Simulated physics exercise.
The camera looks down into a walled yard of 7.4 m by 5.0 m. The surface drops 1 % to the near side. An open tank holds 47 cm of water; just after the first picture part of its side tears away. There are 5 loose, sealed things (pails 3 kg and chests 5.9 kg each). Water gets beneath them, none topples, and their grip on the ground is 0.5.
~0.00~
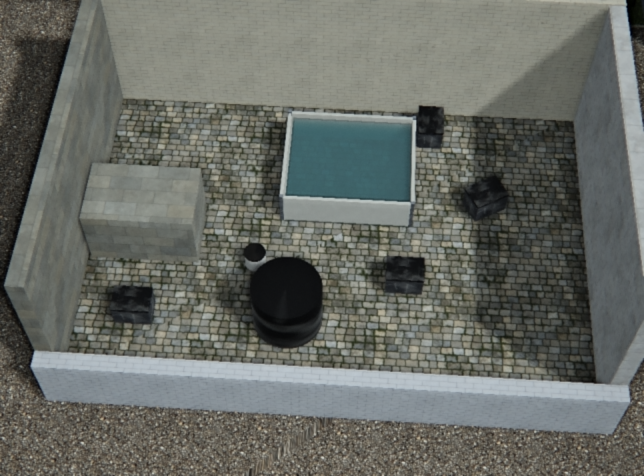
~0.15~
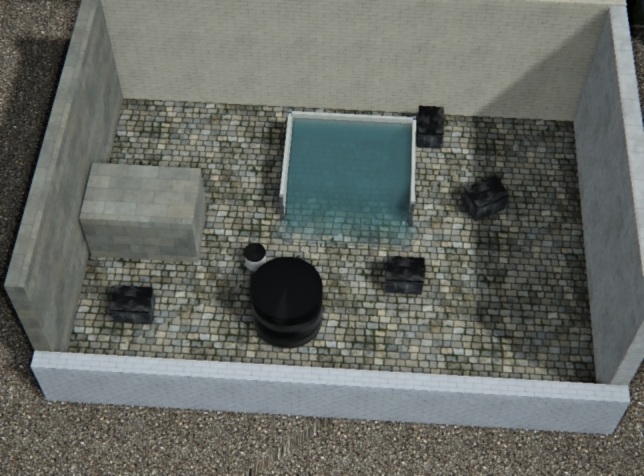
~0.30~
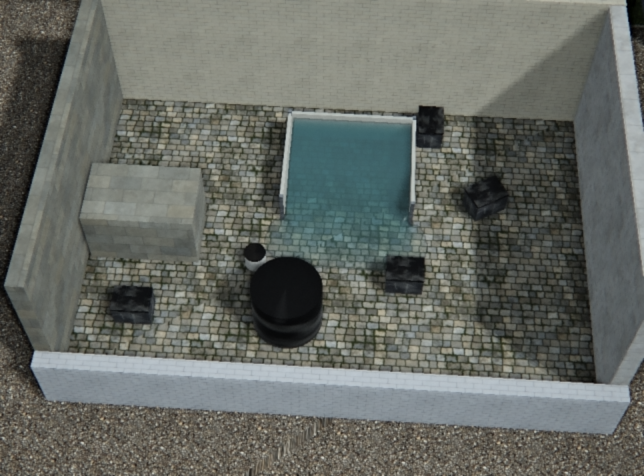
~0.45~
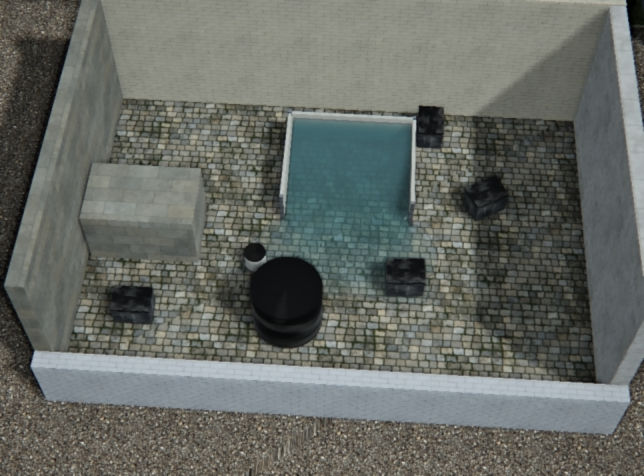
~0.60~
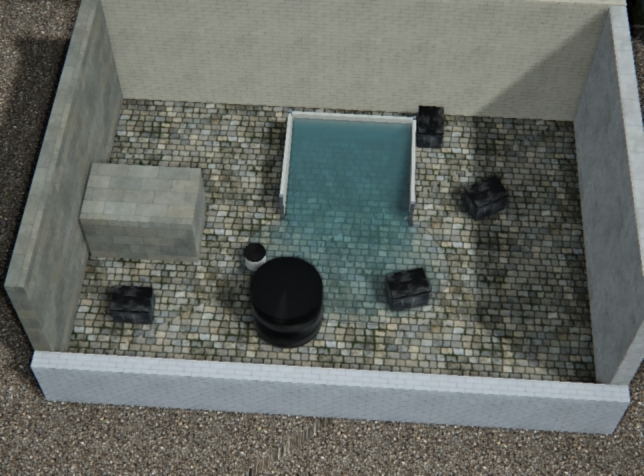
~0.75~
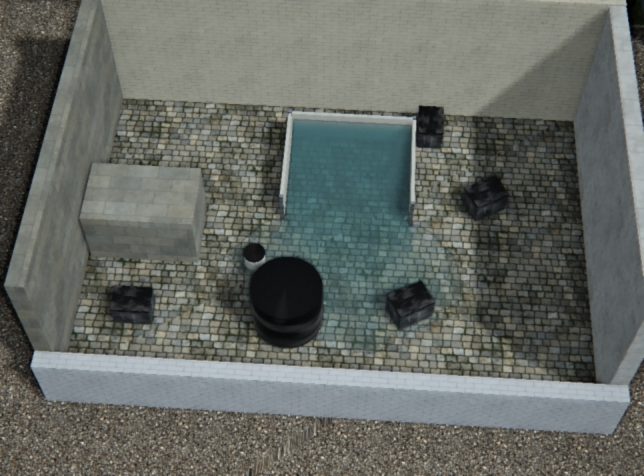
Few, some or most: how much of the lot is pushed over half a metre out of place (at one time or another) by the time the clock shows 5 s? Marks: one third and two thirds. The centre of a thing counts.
That comes to between one and two thirds.
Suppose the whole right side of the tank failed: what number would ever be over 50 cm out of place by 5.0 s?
Then 2.
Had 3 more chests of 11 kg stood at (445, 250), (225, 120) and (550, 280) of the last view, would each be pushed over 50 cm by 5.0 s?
In turn: Under, under, over.
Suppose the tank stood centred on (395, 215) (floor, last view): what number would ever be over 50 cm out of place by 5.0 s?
In that case 2 of them.
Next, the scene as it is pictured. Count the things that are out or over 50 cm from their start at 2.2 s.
By then 2.
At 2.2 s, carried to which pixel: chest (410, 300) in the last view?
Around (497, 358).
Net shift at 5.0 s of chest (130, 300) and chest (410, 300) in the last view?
In that order: 50 cm, 250 cm.
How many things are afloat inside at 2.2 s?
I count 2.
After 1.1 s 1 of 5 are over 50 cm from their spots; 0 afloat.
After 2.2 s 2 of 5 are over 50 cm from their spots; 2 afloat.
After 3.5 s 3 of 5 are over 50 cm from their spots; 3 afloat.
After 5.0 s 3 of 5 are over 50 cm from their spots, and 3 have been at some point; 2 afloat.
